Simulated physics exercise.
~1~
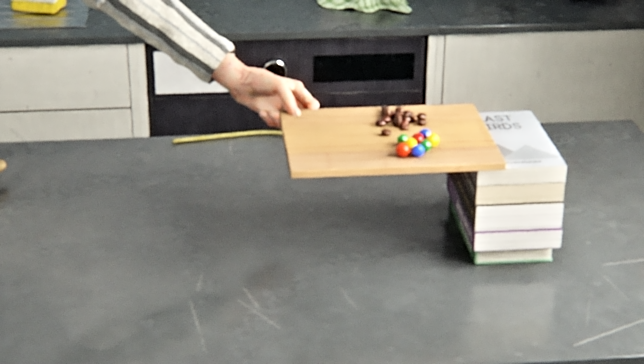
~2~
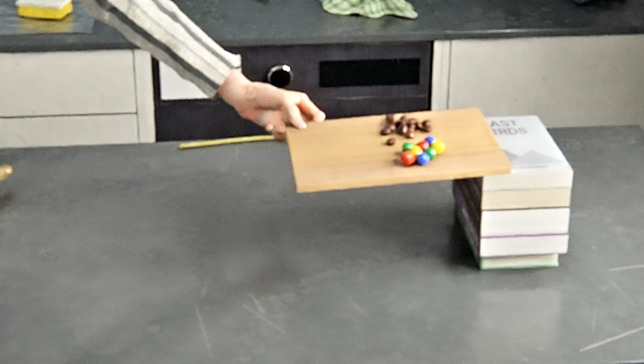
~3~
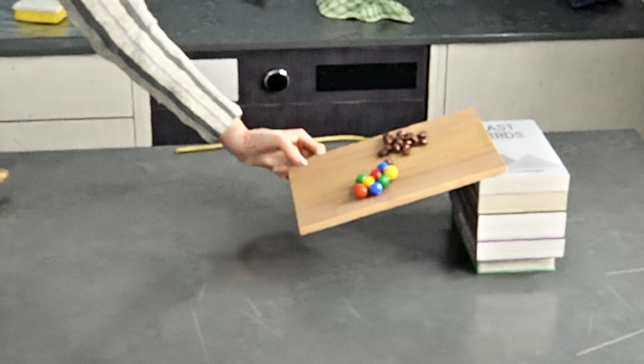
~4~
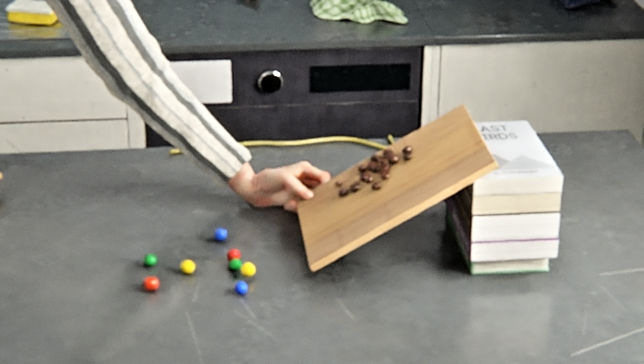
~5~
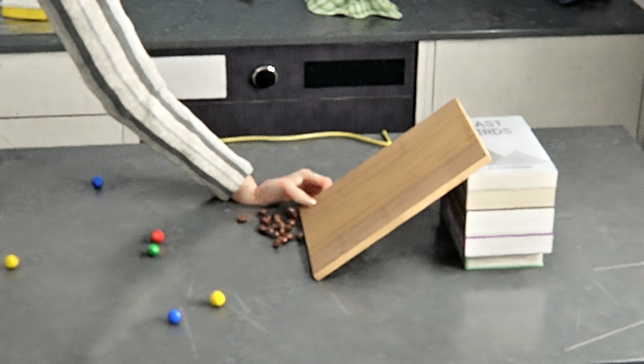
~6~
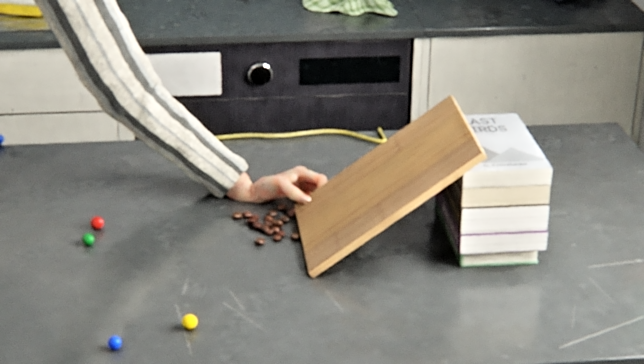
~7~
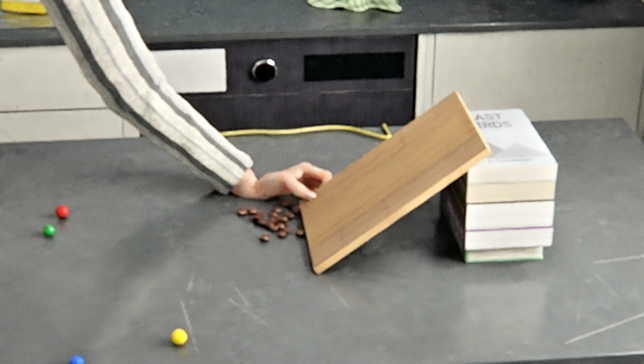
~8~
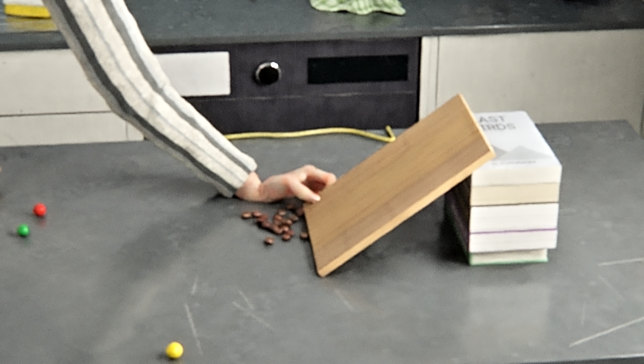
The clip opens on a wooden board propped at its right end on a stack of books, a hand holding up the left end, with colourful round balls and small dark brown pieces resting on top. The hand lowers its end, and both groups stay on board at first. As the slope steepens, the bright balls roll off to the left and scatter across the grey counter, while the brown pieces still cling on. Then the brown pieces slide down and stop in a heap at the board's foot. The balls keep rolling, most leaving view, with red, green and yellow ones remaining.
